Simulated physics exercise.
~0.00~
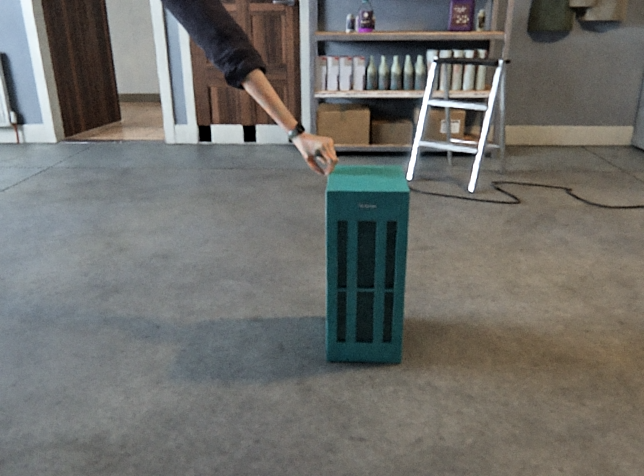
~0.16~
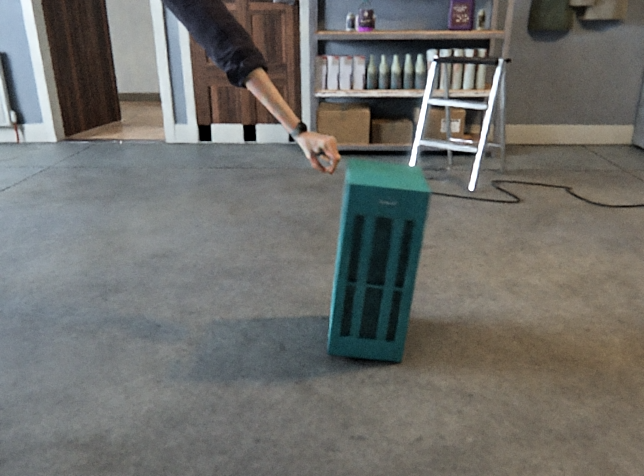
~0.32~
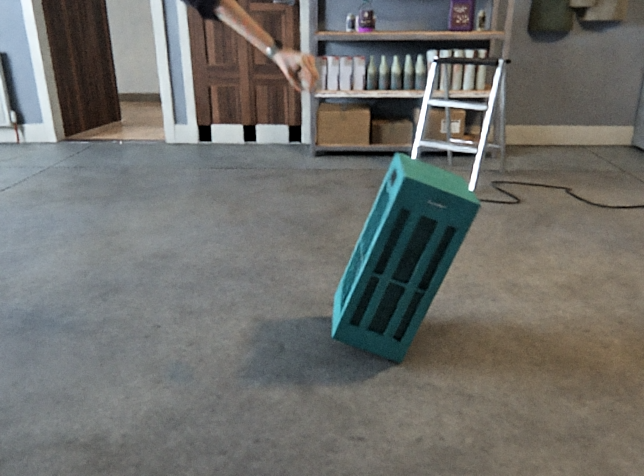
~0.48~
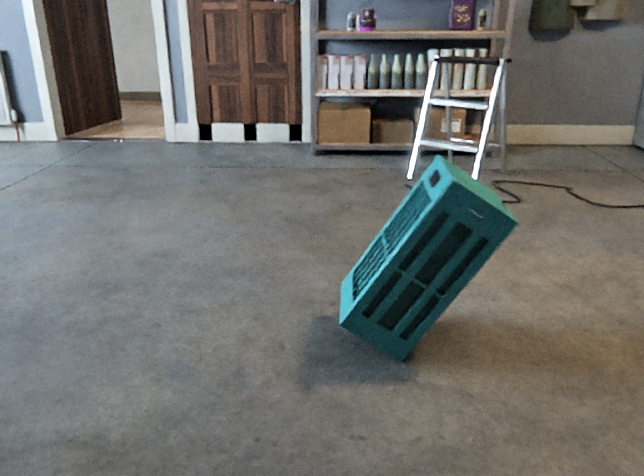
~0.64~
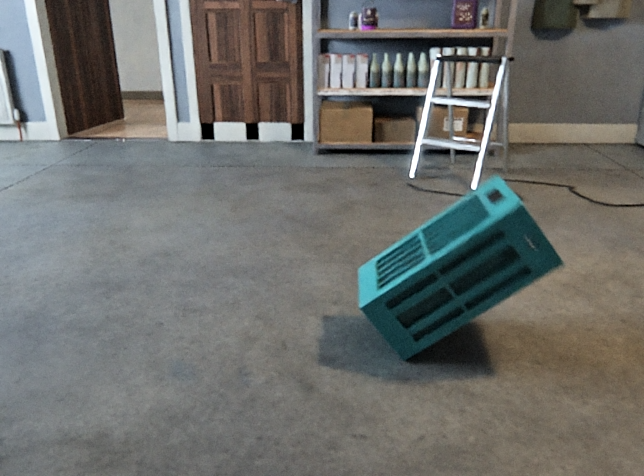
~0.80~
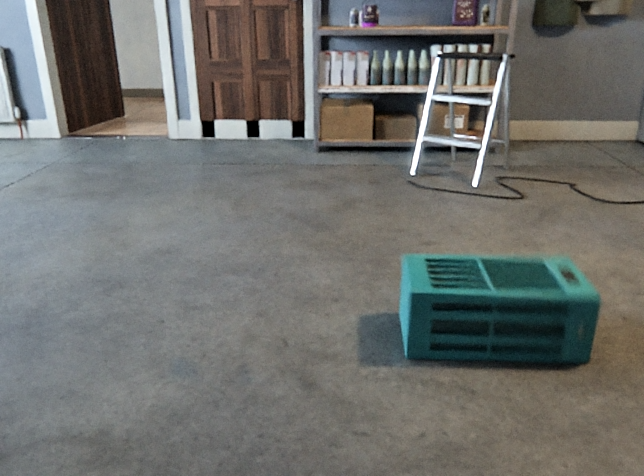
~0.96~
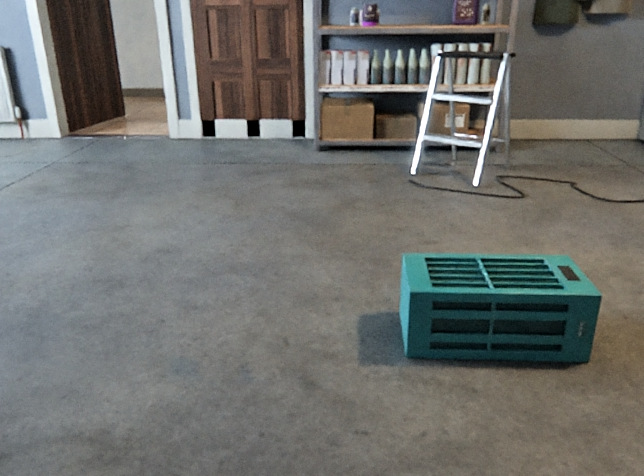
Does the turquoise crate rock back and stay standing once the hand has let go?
No, it keeps leaning to the right and topples over. It ends up lying on its side on the floor.
